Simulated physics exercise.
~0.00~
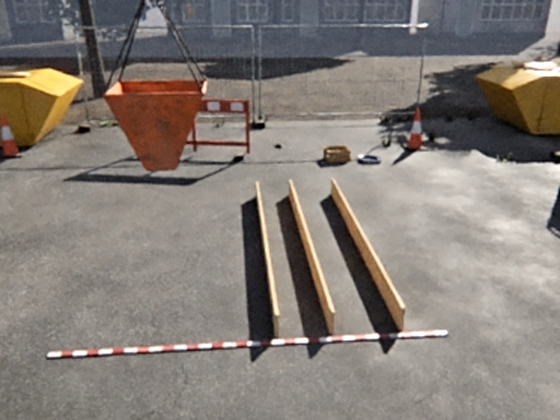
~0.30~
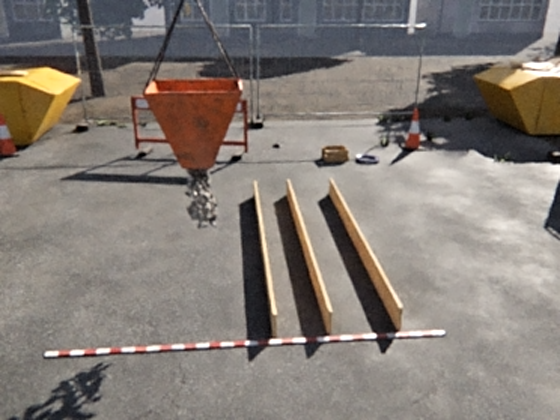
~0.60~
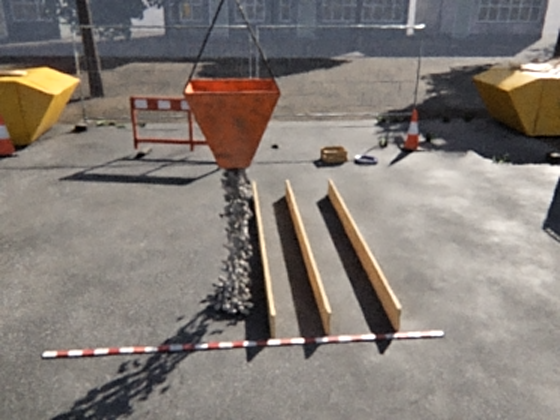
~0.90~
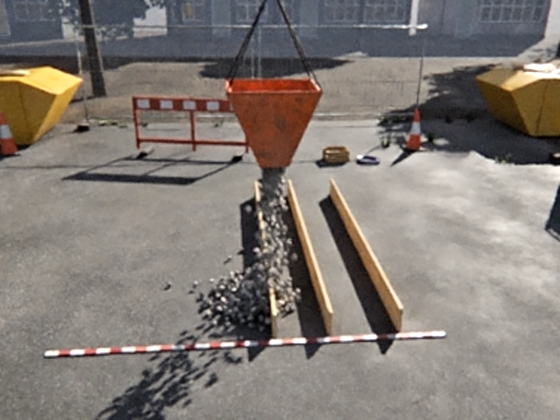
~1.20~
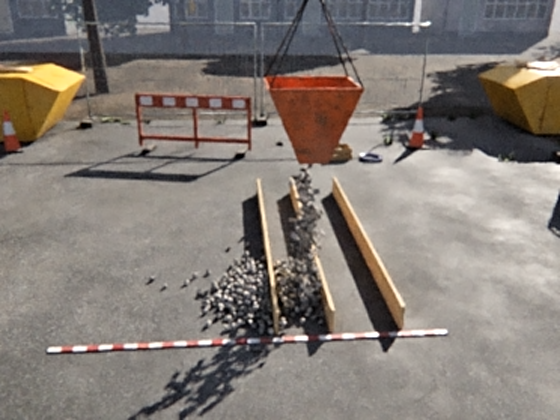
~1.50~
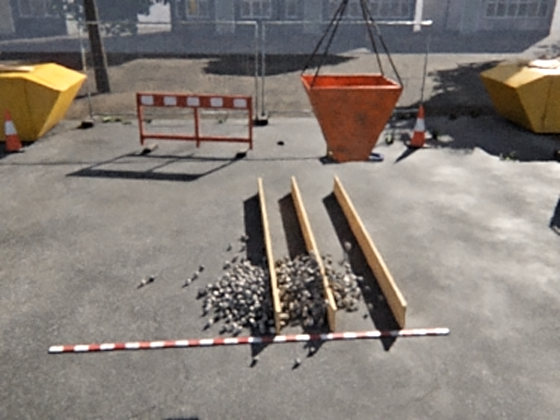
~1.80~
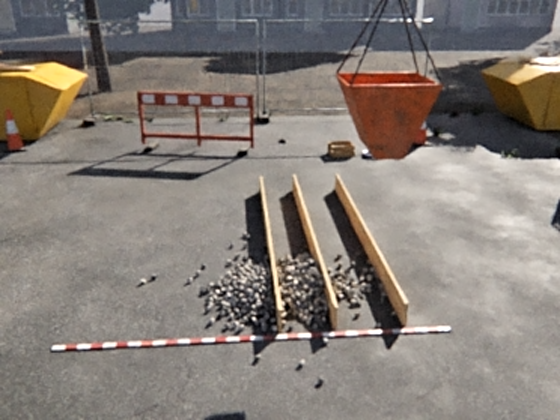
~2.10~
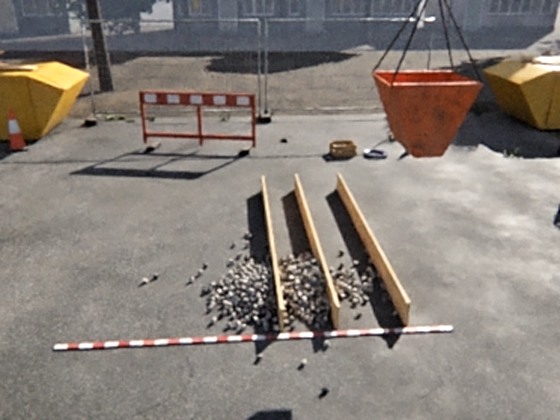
An orange hopper hangs from a crane's lines over a sunlit grey yard, seen from above, with yellow skips at both sides, a red and white barrier behind, and traffic cones nearby. Three upright wooden planks stand in the middle, behind a red and white striped staff. The hopper moves steadily right and pours grey stones from its bottom, first left of the planks, then into the left bay. It empties and carries on rightwards. The stones settle in a low, scattered heap, mostly left of the planks and in the left bay, with fewer in the right bay.
